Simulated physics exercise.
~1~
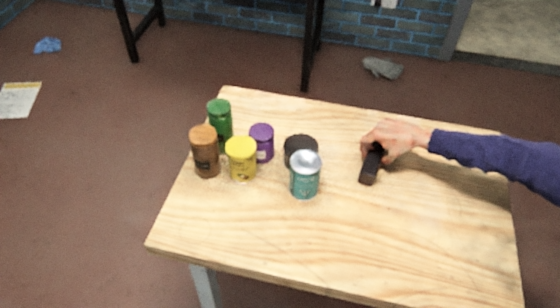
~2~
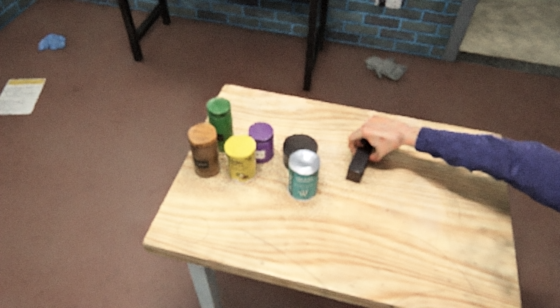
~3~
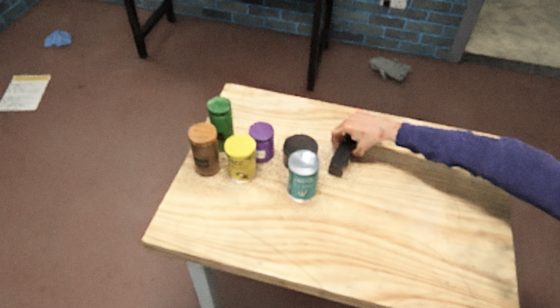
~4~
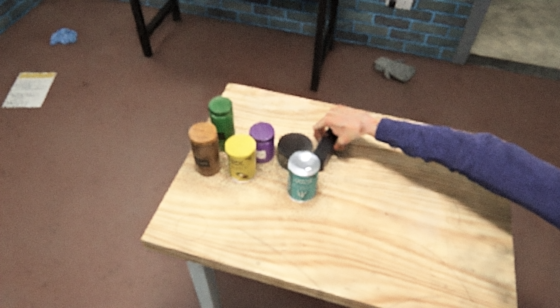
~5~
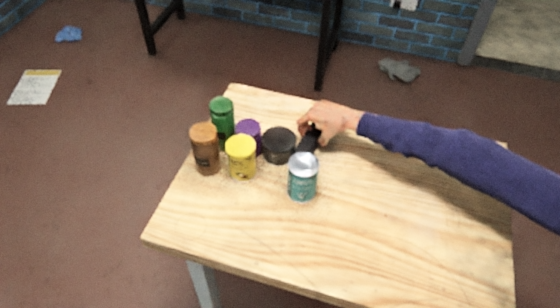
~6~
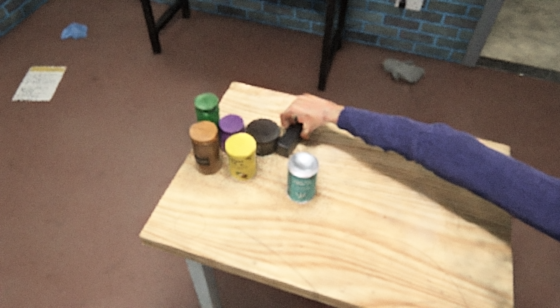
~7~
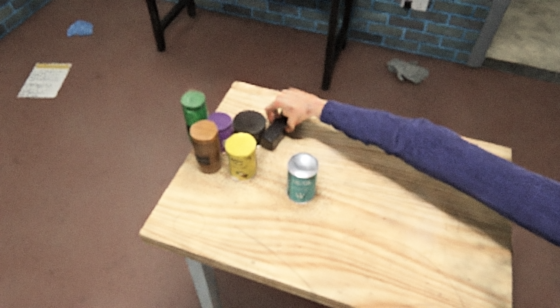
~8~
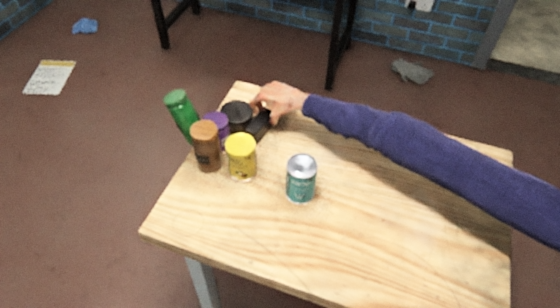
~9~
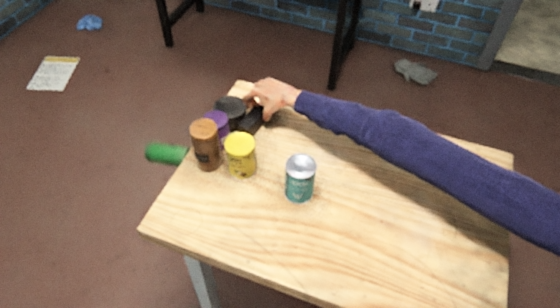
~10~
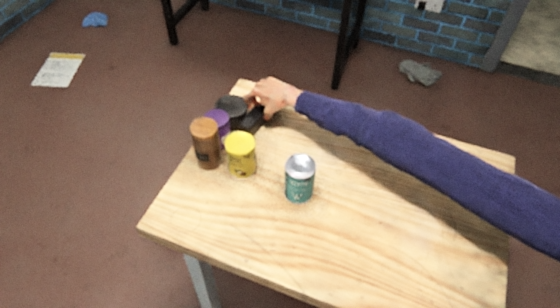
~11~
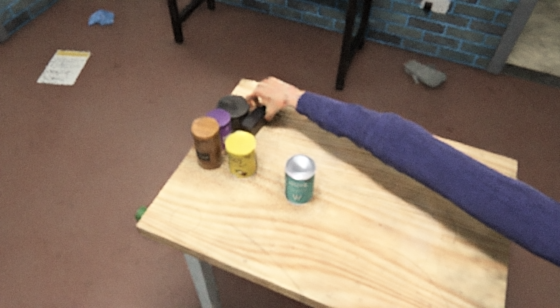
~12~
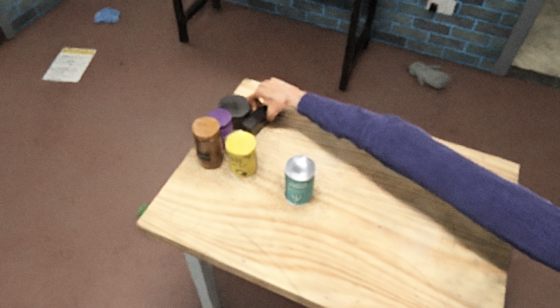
On a light wooden table with open edges, a hand in a dark blue sleeve holds a dark block to the right of six containers. It slides the block slowly left until it meets the black tub, which begins to move with it. The tub pushes into the purple jar, and the green jar behind them shifts toward the table's left edge. The green jar leans, tips over the side and drops toward the floor. The hand then stops, leaving the black and purple containers displaced but on the table, while the brown, yellow and turquoise ones remain in place.
